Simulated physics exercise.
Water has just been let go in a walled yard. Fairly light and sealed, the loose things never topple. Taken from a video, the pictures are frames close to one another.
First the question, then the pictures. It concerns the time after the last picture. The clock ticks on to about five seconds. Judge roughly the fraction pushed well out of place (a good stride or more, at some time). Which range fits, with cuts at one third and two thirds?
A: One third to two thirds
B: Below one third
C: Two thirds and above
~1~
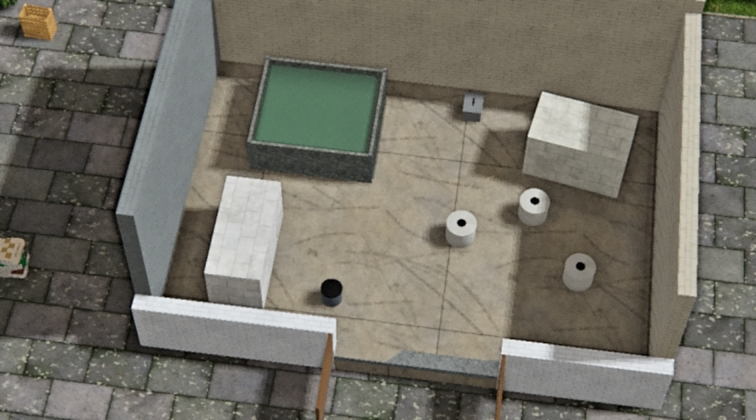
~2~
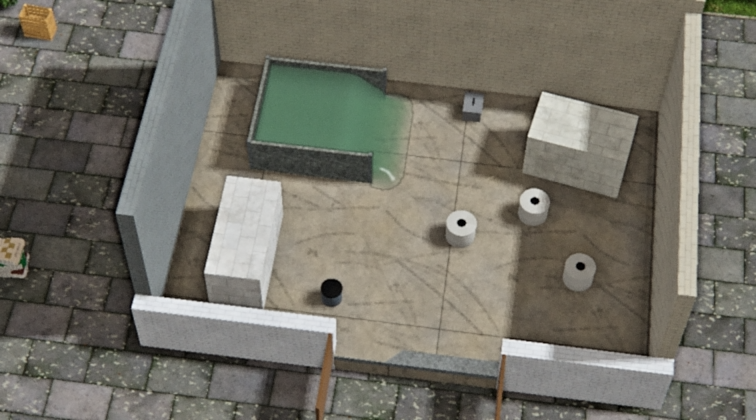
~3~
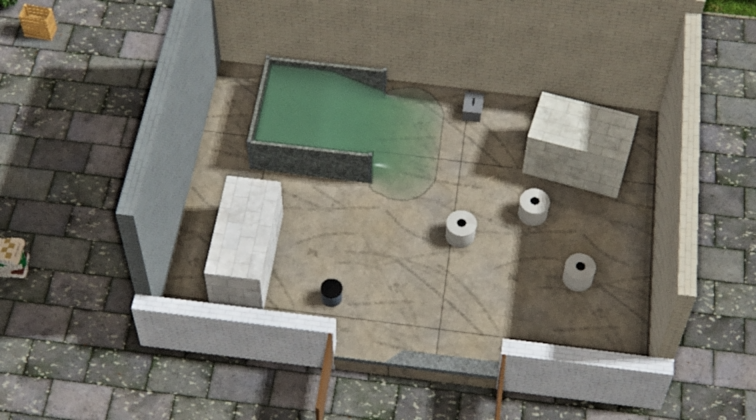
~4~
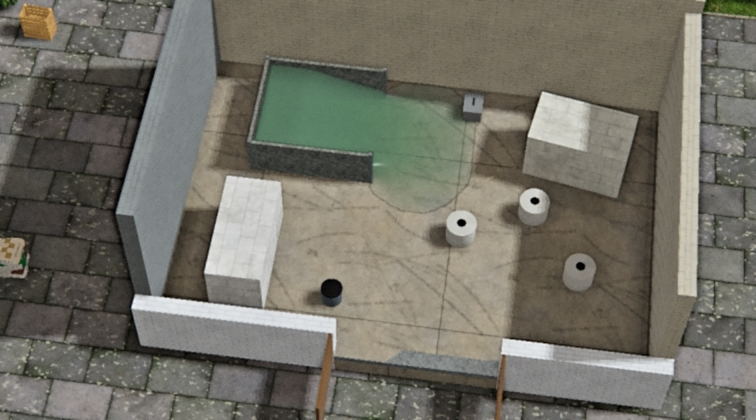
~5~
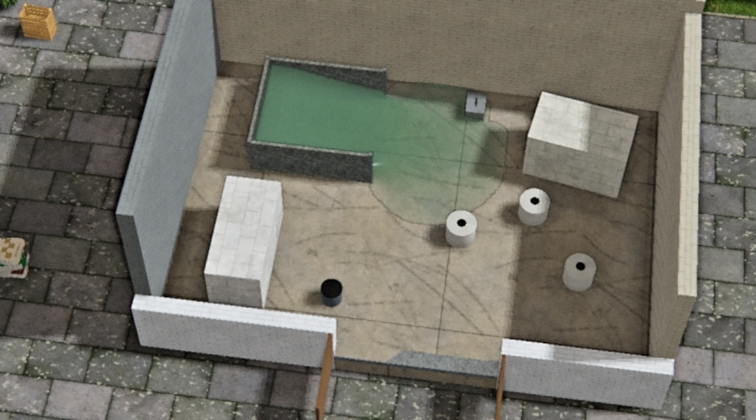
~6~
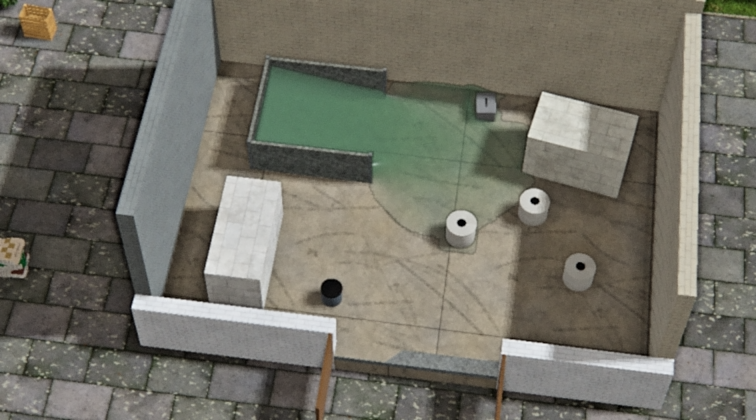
One third to two thirds.
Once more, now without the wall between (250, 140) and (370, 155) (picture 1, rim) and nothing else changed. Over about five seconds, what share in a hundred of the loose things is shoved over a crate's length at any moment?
I'd put it around 20 percent.
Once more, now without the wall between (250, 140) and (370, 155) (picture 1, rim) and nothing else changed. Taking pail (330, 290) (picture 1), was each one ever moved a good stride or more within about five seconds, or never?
Went the full distance.
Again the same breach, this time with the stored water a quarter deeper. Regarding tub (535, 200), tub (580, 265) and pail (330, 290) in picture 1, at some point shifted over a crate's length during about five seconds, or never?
Note, in sequence: Past that mark / past that mark / within that.
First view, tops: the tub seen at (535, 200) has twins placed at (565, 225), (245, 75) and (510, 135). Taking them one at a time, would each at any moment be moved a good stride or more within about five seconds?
Shoved clear, stays put, shoved clear.
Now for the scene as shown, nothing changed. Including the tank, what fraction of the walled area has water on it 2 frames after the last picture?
Estimate: About 30 %.
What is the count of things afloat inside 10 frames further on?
Well, I'd say 1.
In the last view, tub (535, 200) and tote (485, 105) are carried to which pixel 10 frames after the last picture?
Look for them close to (611, 245) and (645, 133).
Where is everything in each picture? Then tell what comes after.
In the first frame, a tote at (473, 102) rests on the ground; a tub at (580, 266) rests on the ground; 0 of 5 have shifted.
In the second frame, a tote at (473, 102) rests on the ground; a tub at (580, 266), on the bottom; 0 of 5 have shifted.
In the third frame, a tote at (473, 102) rests on the ground; a tub at (580, 266) rests on the ground; 0 of 5 have shifted.
In the fourth frame, a tote at (473, 102), on the bottom; a tub at (580, 266) rests on the ground; 0 of 5 have shifted.
In the fifth frame, a tote at (476, 102), on the bottom, close to its start; a tub at (580, 266), on the bottom; 0 of 5 have shifted.
In the sixth frame, a tote at (486, 103) rests on the ground, close to its start; a tub at (580, 266) rests on the ground; 1 of 5 have shifted.
A moment on, 1 of 5 are well off their spots; 0 afloat.
Next, 2 of 5 are well off their spots; 1 afloat.
Later, 3 of 5 are well off their spots; 3 afloat.
In the end, 3 of 5 are well off their spots, and 3 have been at some point; 2 afloat.
